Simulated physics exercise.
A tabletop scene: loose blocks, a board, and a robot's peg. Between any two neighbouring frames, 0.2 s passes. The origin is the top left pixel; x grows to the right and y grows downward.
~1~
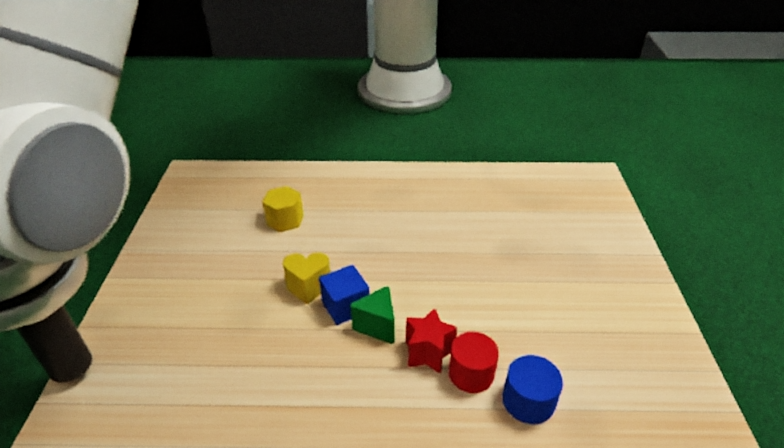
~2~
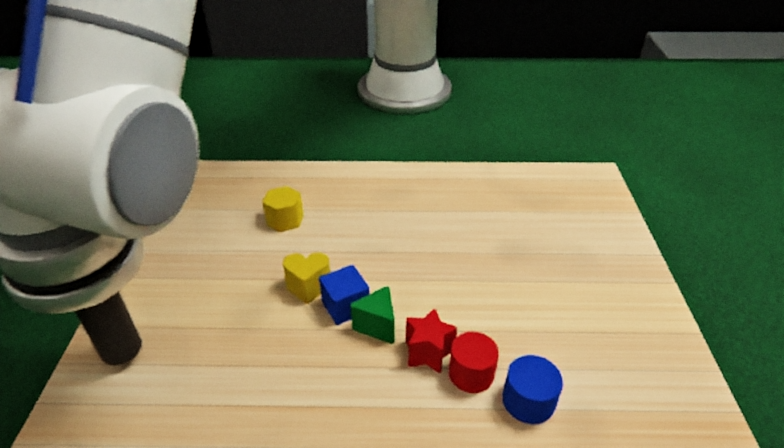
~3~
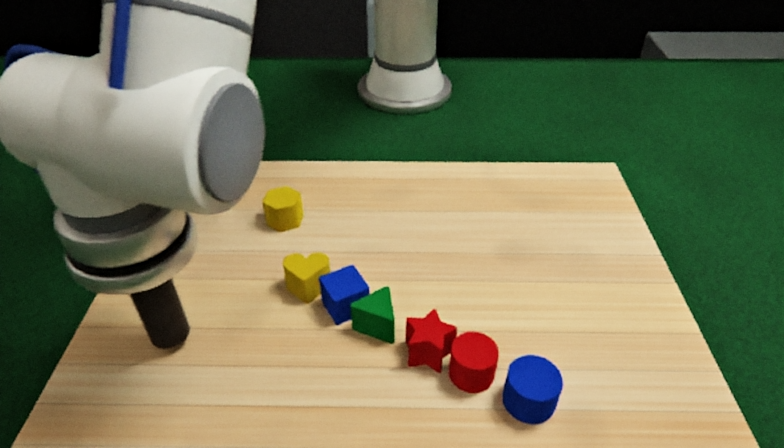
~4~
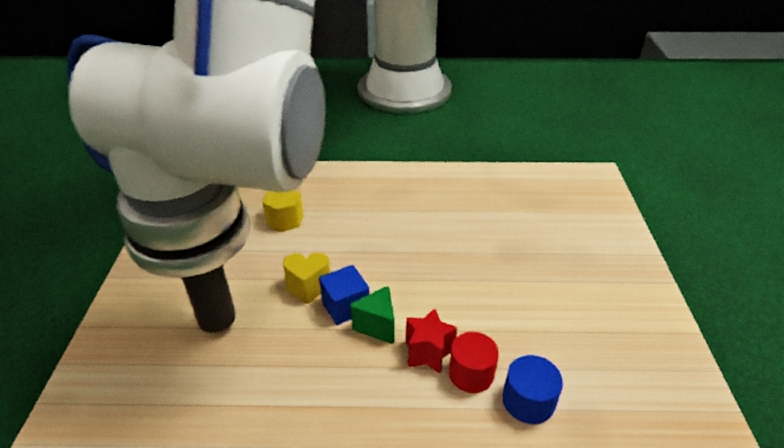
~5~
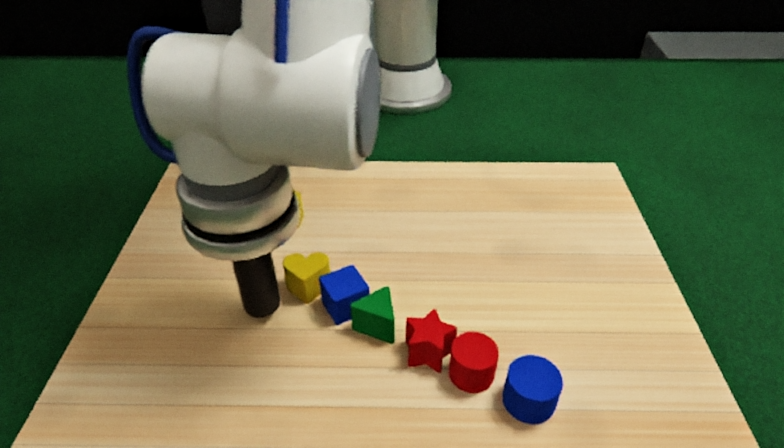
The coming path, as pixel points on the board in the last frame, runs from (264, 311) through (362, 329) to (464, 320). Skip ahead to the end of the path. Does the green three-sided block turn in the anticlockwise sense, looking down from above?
It seems so.
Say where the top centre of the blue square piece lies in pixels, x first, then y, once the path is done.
It should be at about (366, 275).
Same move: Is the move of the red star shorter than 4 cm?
No, I don't think so.
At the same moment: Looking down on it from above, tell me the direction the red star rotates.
Clockwise rotation.
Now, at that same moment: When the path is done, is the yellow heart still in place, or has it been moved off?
At the end, its place is the same.
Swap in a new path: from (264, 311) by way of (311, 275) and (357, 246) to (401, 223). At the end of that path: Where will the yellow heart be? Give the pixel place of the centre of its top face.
Final place: (371, 243).
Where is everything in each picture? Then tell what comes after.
In the first picture, peg tip (71, 365); block tops, yellow heart (305, 263); blue square piece (344, 282); green three-sided block (377, 303); red star (430, 328); red circle (475, 350).
In the second picture, peg (122, 349); blocks unchanged.
In the third picture, peg (170, 333); blocks unchanged.
In the fourth picture, peg (217, 318); blocks unchanged.
In the fifth picture, peg (262, 304); yellow heart (305, 263); blue square piece (344, 282); green three-sided block (377, 303); red star (430, 328); red circle (475, 350).
On the path given first. One third of the way, peg (327, 318); blue square piece (353, 280), turned 20° anticlockwise.
Two thirds of the way, peg (397, 321); blue square piece (366, 275), turned 55° anticlockwise; green three-sided block (430, 293), turned 65° anticlockwise; red star (455, 322), turned 40° clockwise; red circle (482, 354).
At the end, peg (465, 313); yellow heart in place; blue square piece (366, 275), turned 55° anticlockwise; green three-sided block (480, 274), turned 130° anticlockwise; red star (486, 322), turned 70° clockwise; red circle (483, 356).
